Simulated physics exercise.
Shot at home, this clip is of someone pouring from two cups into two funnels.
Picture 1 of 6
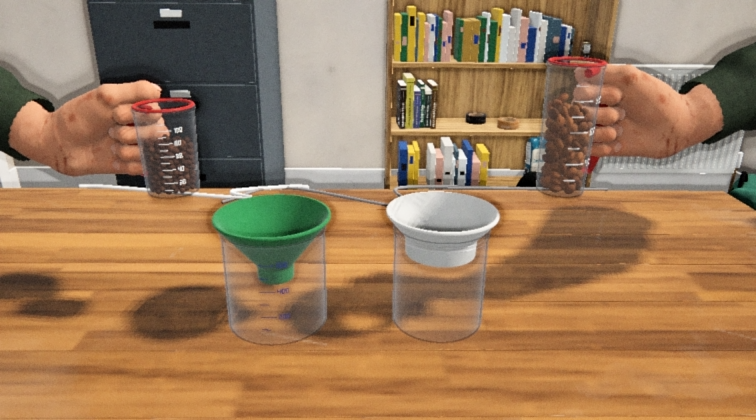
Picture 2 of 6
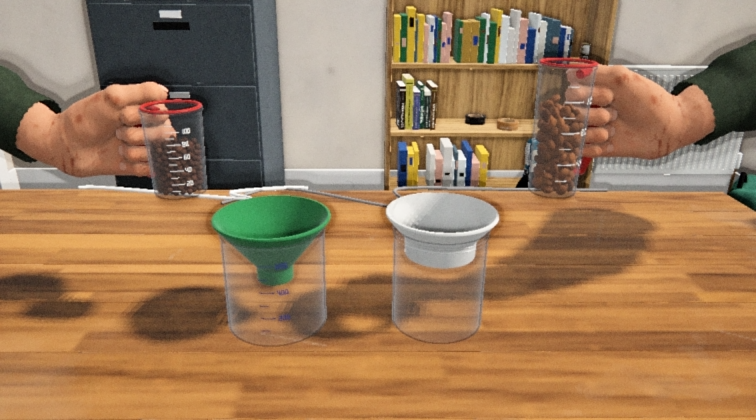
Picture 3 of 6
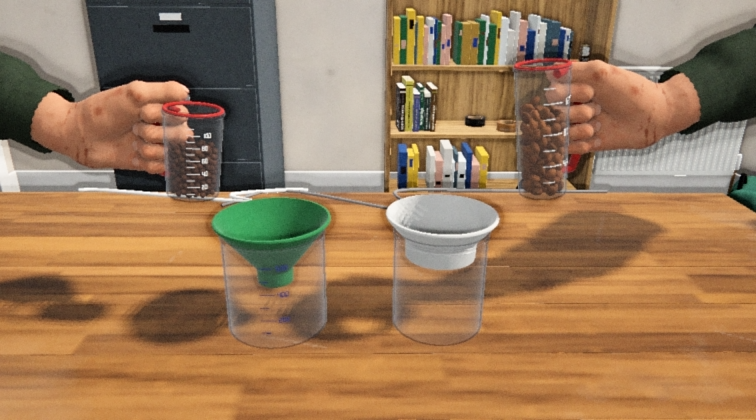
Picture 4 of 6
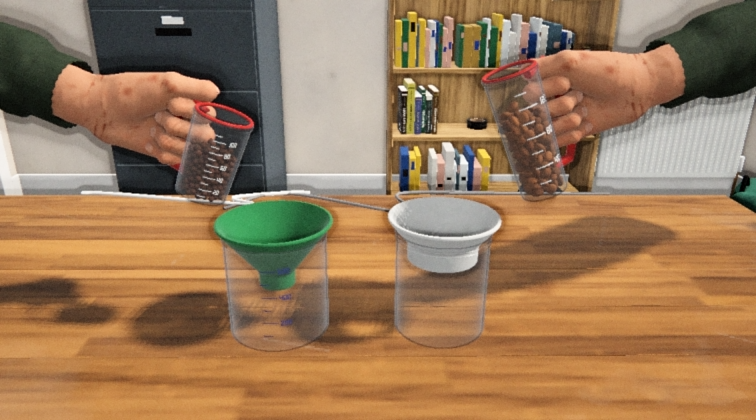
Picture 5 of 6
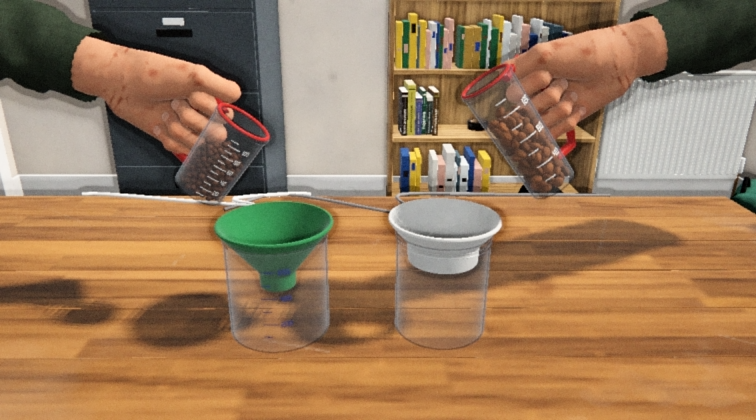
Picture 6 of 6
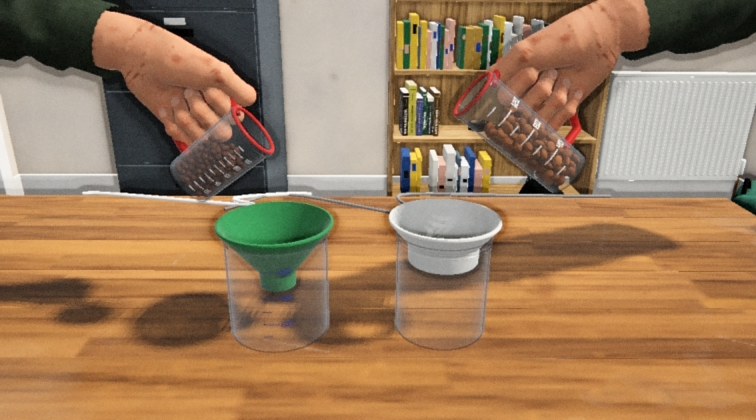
Two hands bring cups of brown pieces inward and tilt them above two funnels.
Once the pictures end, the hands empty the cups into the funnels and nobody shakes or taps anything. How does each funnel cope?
As I see it, left funnel: Most likely it empties out fully; right funnel: Most likely it empties out fully.
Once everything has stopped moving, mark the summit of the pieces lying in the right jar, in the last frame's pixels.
Top at rest: Approx. (413, 306).
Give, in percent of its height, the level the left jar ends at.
That works out to roughly 15 per cent.
Then, 0.20 s later than the last frame, left, every one still in the cup; right, every one still in the cup.
Then, 0.46 s later than the last frame, left, every one still in the cup; right, every one still in the cup.
Then, 0.73 s later than the last frame, left, the larger part still in the cup, roughly a quarter in or over the funnel, just a few down in the jar; right, almost all still in the cup, just a few in or over the funnel.
When it is over, left, every one down in the jar; right, every one down in the jar.
